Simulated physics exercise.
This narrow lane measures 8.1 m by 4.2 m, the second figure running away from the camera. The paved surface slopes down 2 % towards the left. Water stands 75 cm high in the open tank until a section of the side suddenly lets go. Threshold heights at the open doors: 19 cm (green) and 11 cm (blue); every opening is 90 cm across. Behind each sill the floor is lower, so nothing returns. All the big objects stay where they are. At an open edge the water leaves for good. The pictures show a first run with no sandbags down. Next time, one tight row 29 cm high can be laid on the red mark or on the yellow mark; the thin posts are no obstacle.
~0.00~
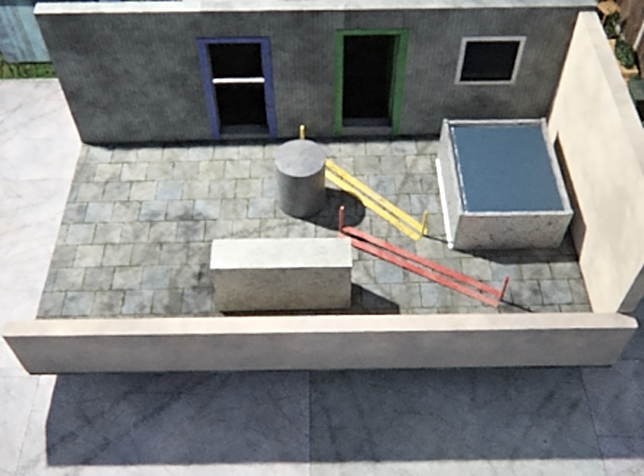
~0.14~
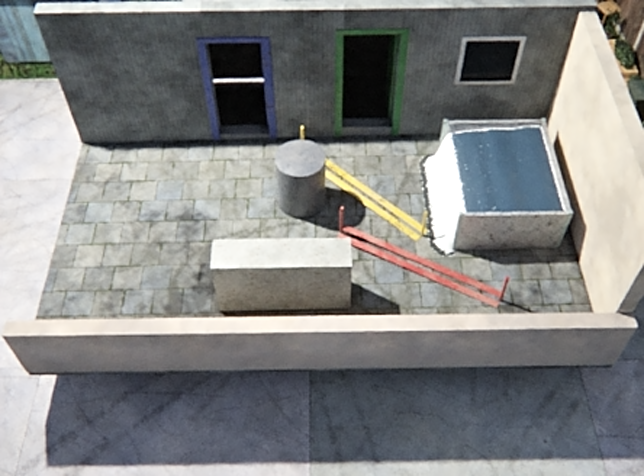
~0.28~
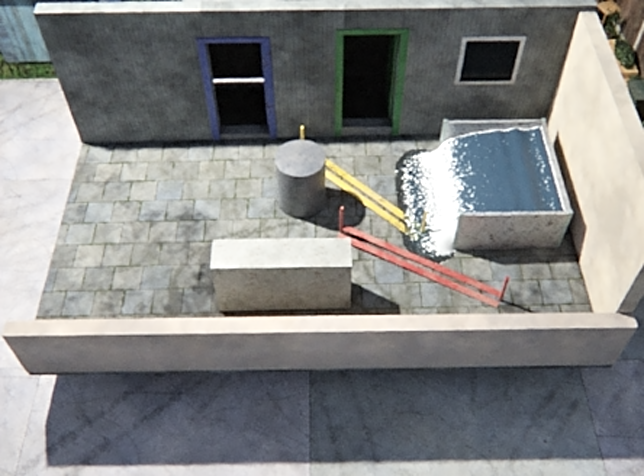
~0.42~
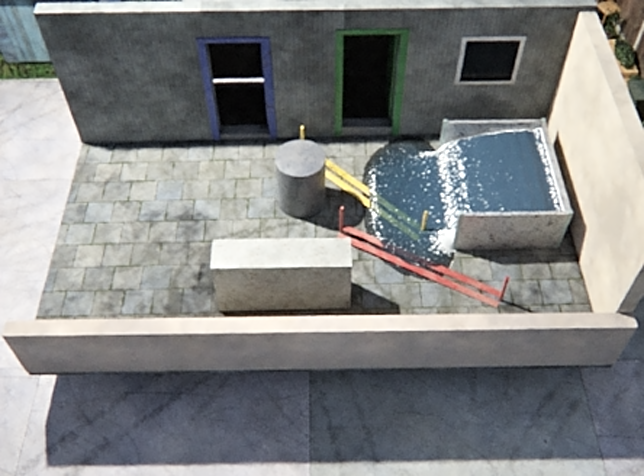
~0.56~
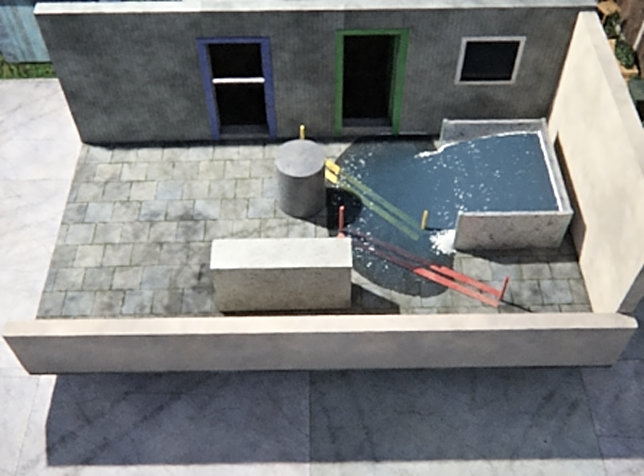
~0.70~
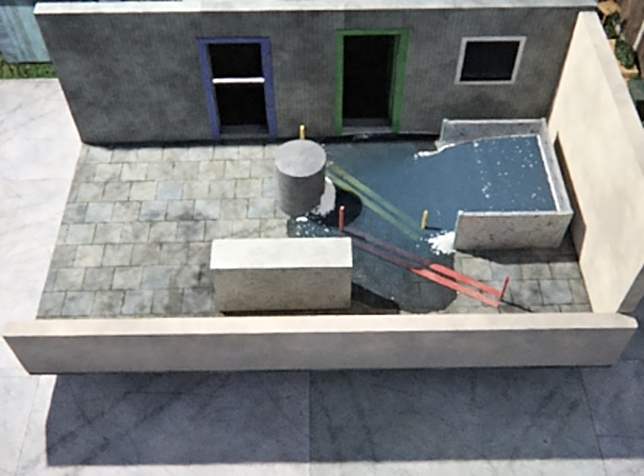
Water pours from the left side of an open tank at the right of a walled, grey-paved yard, seen from high above by a still camera. A grey cylinder stands mid-yard near a pale block, with yellow and red rails between them and the tank, and blue- and green-edged doorways behind. The water foams out, spreads leftward over the paving beneath the rails, and reaches around the cylinder and block.
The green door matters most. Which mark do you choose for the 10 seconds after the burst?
Lay them on the red one.
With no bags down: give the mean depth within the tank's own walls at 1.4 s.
Roughly 27 cm on average.
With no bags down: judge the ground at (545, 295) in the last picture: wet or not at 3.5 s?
It is dry.
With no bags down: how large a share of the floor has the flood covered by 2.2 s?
Near 70 per cent is wet.
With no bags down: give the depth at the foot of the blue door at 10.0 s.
About 2.5 cm.
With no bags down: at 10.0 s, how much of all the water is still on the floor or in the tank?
Some 24 per cent remains.
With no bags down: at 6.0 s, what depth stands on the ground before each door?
In cm: Green 5, blue 5.
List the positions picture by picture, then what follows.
The first frame shows still water, 75 cm deep, in the open tank at (504, 168).
In the second frame, the front is at (450, 253), 1.1 m from the gap at (450, 188); 0.5 m2 of floor is under water; 75 cm left at the back of the open tank.
In the third frame, water pours out at (450, 191) and has run 1.3 m, to (432, 259); typically 13 cm deep outside, 71 cm at the open tank's back.
In the fourth frame, water pours out at (450, 192) and has run 1.6 m, to (406, 270); typically 11 cm deep outside, 64 cm at the open tank's back.
In the fifth frame, water pours out at (449, 193) and has run 2.0 m, to a hidden place; typically 9 cm deep outside, 62 cm at the open tank's back.
In the sixth frame, the front is at a hidden place, 2.6 m from the gap at (449, 193); 7.2 m2 of floor is under water; 55 cm left at the back of the open tank.
After 1.4 s water covers 45 % of the floor and is deepest (44 cm) near (337, 201) in the run without bags; in at the green door, 0 L with no bags, 0 L with the row on red, 17 L on yellow.
After 2.2 s water covers 70 % of the floor and is deepest (34 cm) near (315, 140) in the run without bags; in at the green door, 0 L with no bags, 2 L with the row on red, 130 L on yellow.
After 3.5 s water covers 85 % of the floor and is deepest (15 cm) near (305, 272) in the run without bags; in at the green door, 0 L with no bags, 26 L with the row on red, 197 L on yellow.
After 6.0 s water covers 85 % of the floor and is deepest (8 cm) near (326, 201) in the run without bags; in at the green door, 0 L with no bags, 27 L with the row on red, 201 L on yellow.
After 10.0 s water covers 80 % of the floor and is deepest (4 cm) near (326, 201) in the run without bags; in at the green door, 0 L with no bags, 28 L with the row on red, 201 L on yellow.
